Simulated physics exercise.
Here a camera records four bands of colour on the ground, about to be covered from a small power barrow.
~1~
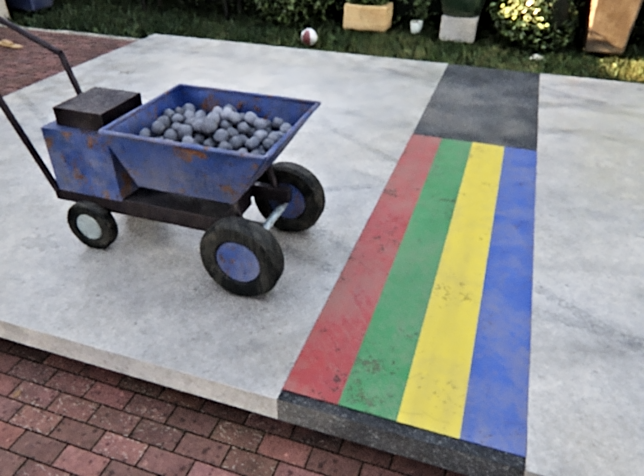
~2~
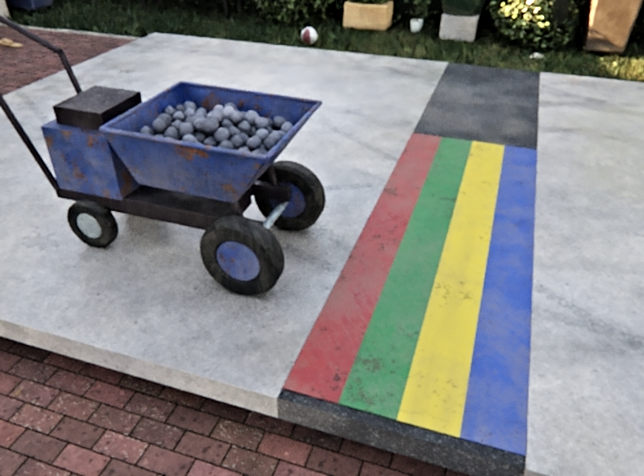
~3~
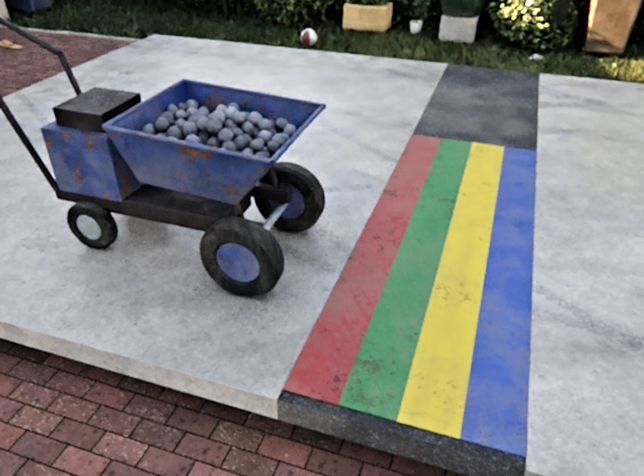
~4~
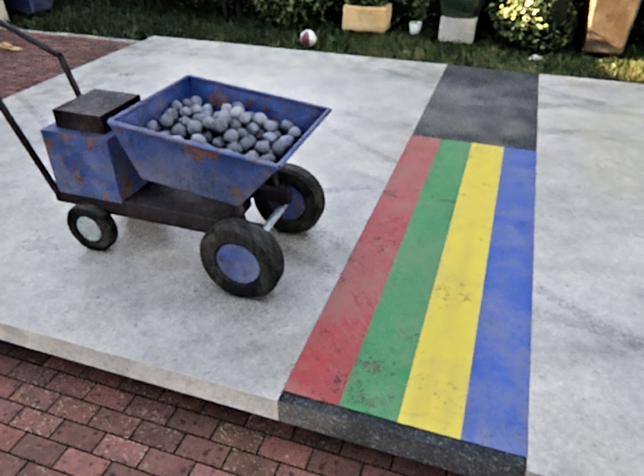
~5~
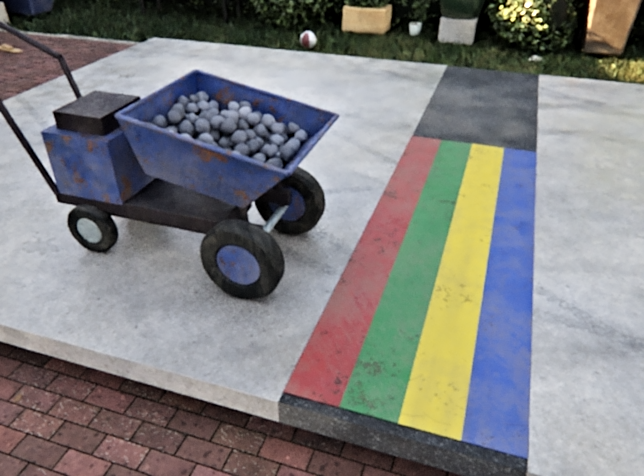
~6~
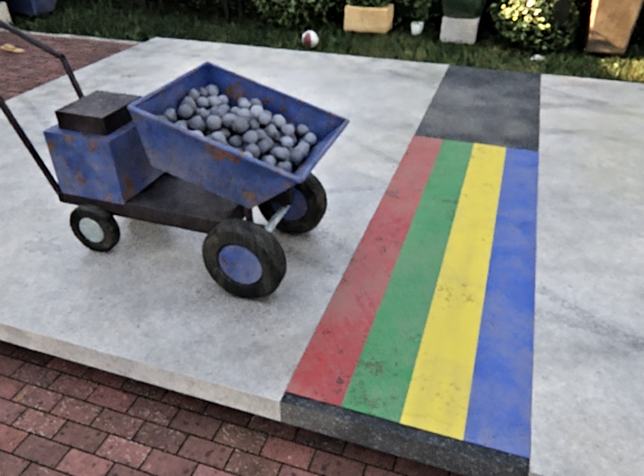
The blue skip on a small barrow, loaded with round grey cobbles, sat level at first, then slowly tilted toward the right, beside red, green, yellow and blue strips on the ground.
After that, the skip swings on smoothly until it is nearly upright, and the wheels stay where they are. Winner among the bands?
Winner: Green.
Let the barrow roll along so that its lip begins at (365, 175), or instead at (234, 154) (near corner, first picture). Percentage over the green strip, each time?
Estimates, in order: 0 % then 30 %.
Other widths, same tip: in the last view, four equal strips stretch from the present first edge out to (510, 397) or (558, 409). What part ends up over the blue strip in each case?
The first gives 10 %, the second 0 %.
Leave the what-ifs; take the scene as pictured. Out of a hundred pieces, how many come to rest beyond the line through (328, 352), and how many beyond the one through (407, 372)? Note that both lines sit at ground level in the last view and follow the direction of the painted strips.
Roughly 90 and 30 %.
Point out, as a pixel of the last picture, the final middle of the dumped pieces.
Resting centre, last picture - approx. (413, 281).
Shortly afterwards, skip tipped well over; the whole lot in the skip.
Next, skip tipped steeply; all but a few in the skip; only a few over the red strip; a little over the green strip; only a few falling.
Some moments later, skip tipped right over; near a quarter in the skip; a little over the red strip; near a third over the green strip; near a quarter over the yellow strip; only a few over the blue strip; only a few off the paint.
In the end, skip tipped right over; a little in the skip; near a quarter over the red strip; near half over the green strip; near a quarter over the yellow strip; only a few over the blue strip; only a few off the paint.
